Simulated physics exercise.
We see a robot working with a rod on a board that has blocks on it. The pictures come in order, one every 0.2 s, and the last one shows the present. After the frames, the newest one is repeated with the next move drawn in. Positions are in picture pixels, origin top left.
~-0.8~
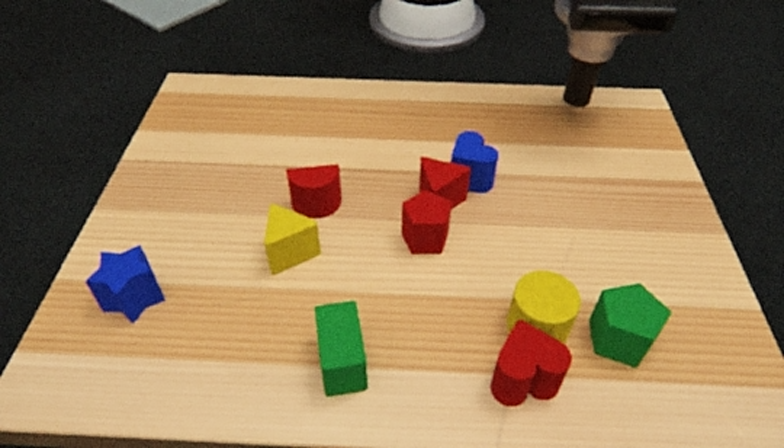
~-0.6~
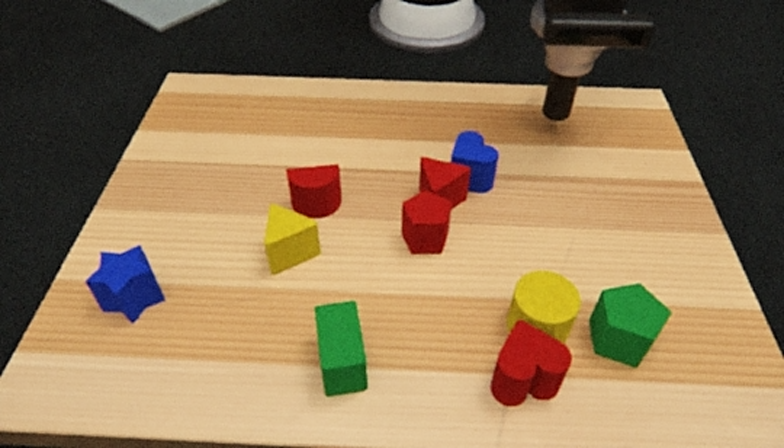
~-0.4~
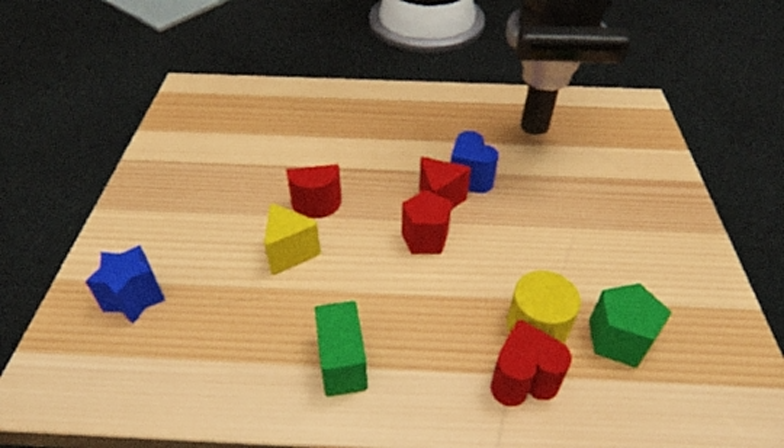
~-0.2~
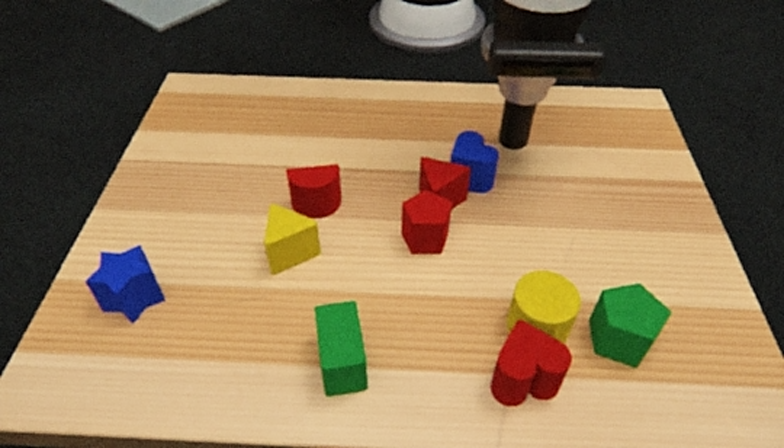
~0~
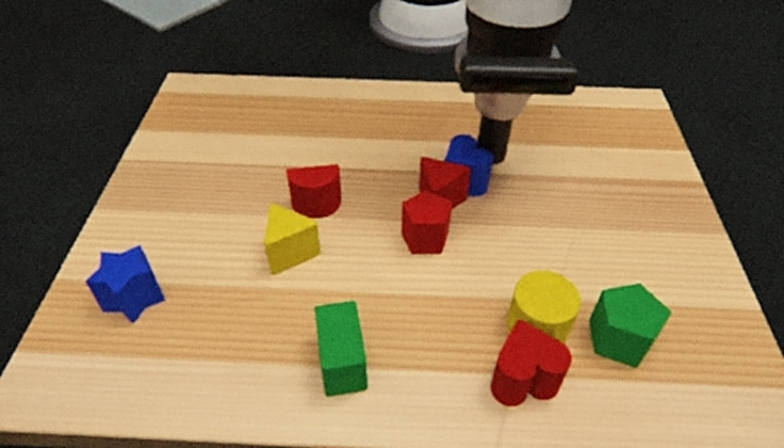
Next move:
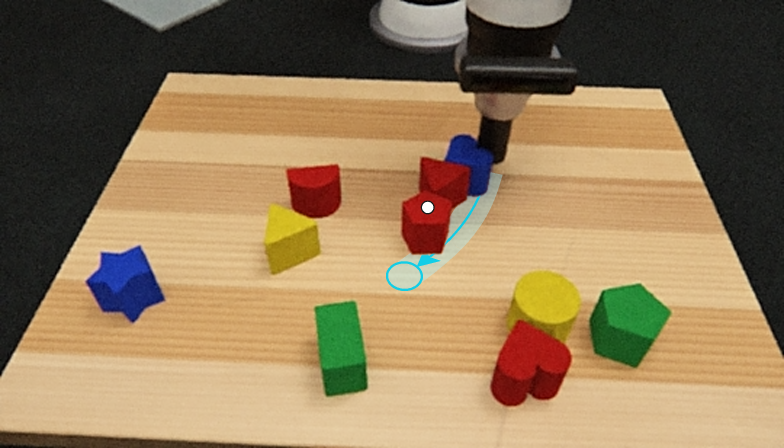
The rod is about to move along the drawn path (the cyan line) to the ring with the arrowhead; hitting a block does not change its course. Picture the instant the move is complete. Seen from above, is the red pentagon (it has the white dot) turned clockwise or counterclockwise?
It is turned clockwise.
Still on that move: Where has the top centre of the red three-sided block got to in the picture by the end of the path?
In the picture, it is at (401, 183).
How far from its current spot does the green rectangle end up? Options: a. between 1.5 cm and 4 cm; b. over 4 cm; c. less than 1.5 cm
Letter c.
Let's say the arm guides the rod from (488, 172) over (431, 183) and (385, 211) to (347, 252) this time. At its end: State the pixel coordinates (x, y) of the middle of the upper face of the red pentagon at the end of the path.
I think it will end close to (414, 222).
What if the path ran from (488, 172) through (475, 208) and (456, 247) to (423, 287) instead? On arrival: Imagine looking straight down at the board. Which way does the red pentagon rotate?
If we look at it from overhead, the red pentagon pivots clockwise.
Drawn move, from (488, 172) through (462, 225) to (404, 276); the dot is on the red pentagon.
The first path, step by step. One third of the way, rod (476, 191); red pentagon (420, 212), turned 30° anticlockwise; red three-sided block (414, 182), turned 40° clockwise; blue heart (446, 170), turned 45° clockwise.
Two thirds of the way, rod (447, 227); red pentagon (410, 216), turned 20° anticlockwise; red three-sided block (401, 183), turned 50° clockwise; blue heart (440, 176), turned 75° clockwise.
At the end, rod (405, 260); green rectangle still; red pentagon (374, 225), turned 25° clockwise; red three-sided block (401, 183), turned 50° clockwise; blue heart (440, 176), turned 75° clockwise.
